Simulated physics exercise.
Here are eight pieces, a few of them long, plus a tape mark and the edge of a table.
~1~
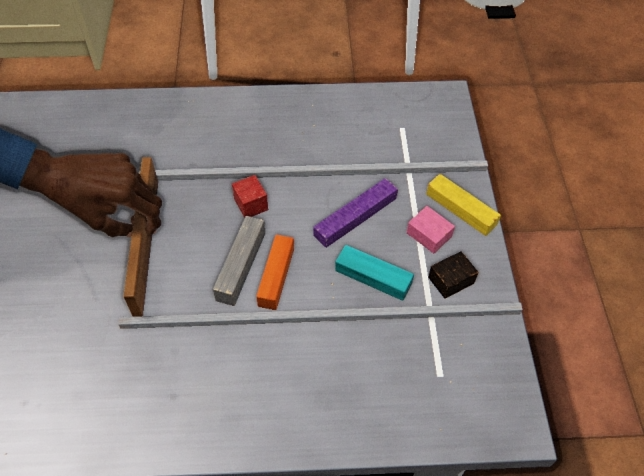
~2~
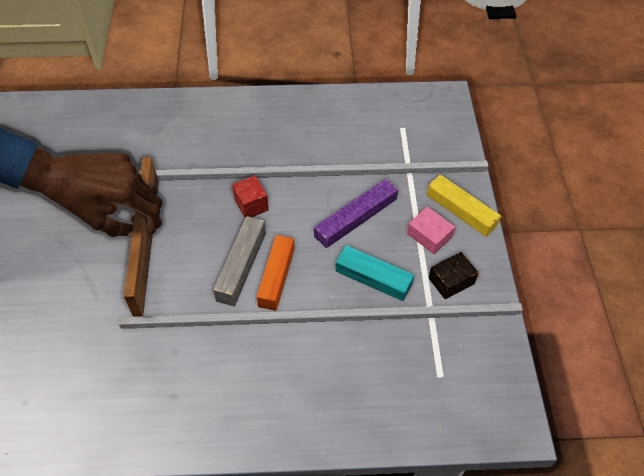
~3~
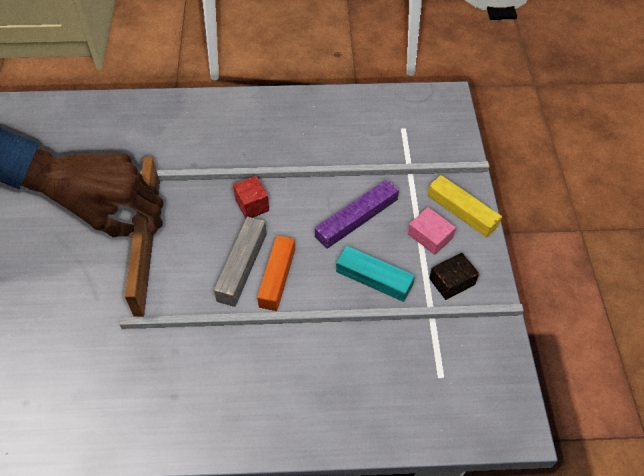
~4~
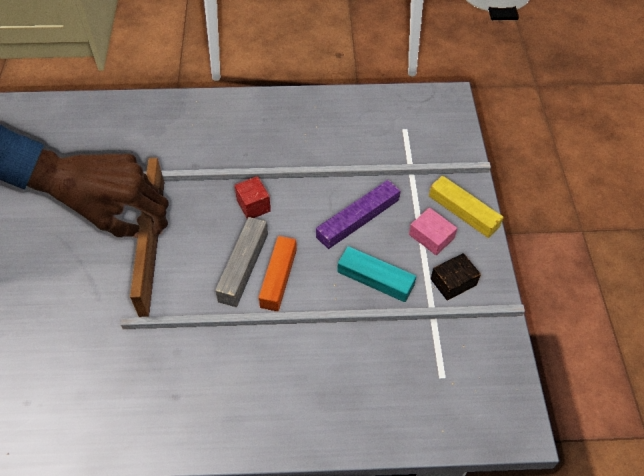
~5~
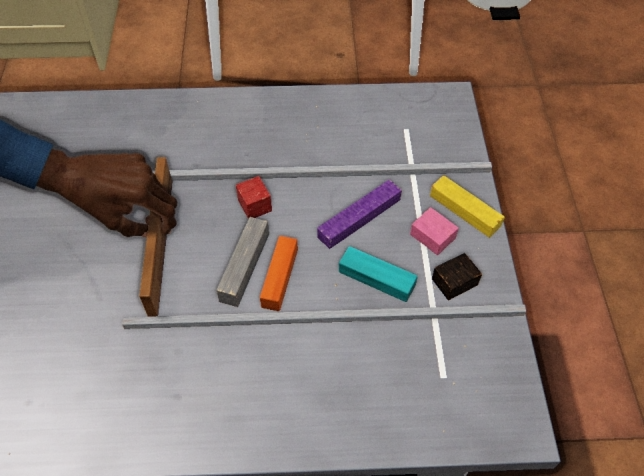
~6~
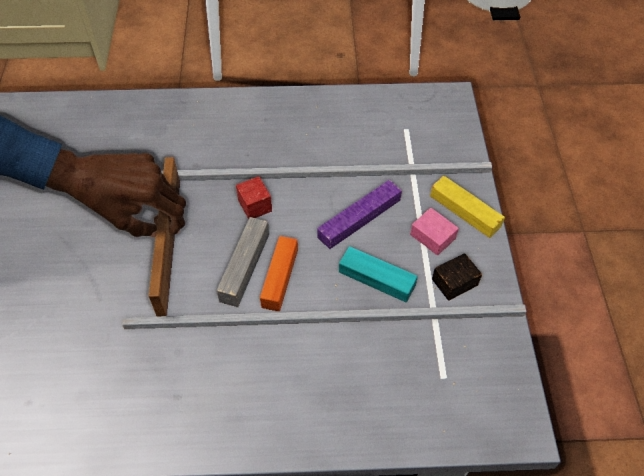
On a grey metal table, a hand sliding a wooden board slightly right between two rails, the scattered coloured blocks staying untouched.
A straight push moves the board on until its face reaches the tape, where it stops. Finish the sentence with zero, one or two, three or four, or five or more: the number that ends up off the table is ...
The number that ends up off the table is one or two.
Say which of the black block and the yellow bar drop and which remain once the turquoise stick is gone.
As for the black block, it is left in place; as for the yellow bar, it topples off.
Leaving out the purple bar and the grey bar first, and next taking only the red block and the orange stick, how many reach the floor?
You'd get 0 in the first case and 0 in the second one.
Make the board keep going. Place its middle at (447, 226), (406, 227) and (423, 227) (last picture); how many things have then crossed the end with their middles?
By position: 3 / 0 / 1.
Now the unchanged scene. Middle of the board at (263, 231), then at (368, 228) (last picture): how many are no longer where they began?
Counting first: 3, next 8.
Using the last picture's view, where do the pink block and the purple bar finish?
Around (489, 229), then around (469, 204).
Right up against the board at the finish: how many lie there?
In contact: 2.
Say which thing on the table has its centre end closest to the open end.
The black block ends nearest.
Early on, none off yet; yellow bar at rest near (466, 207); black block at rest near (457, 277); pink block at rest near (434, 232).
A while later, none off yet; yellow bar at rest near (466, 207); black block moving near (462, 275); pink block at rest near (434, 232).
Finally, the number that fall off is one or two; lost, yellow bar.
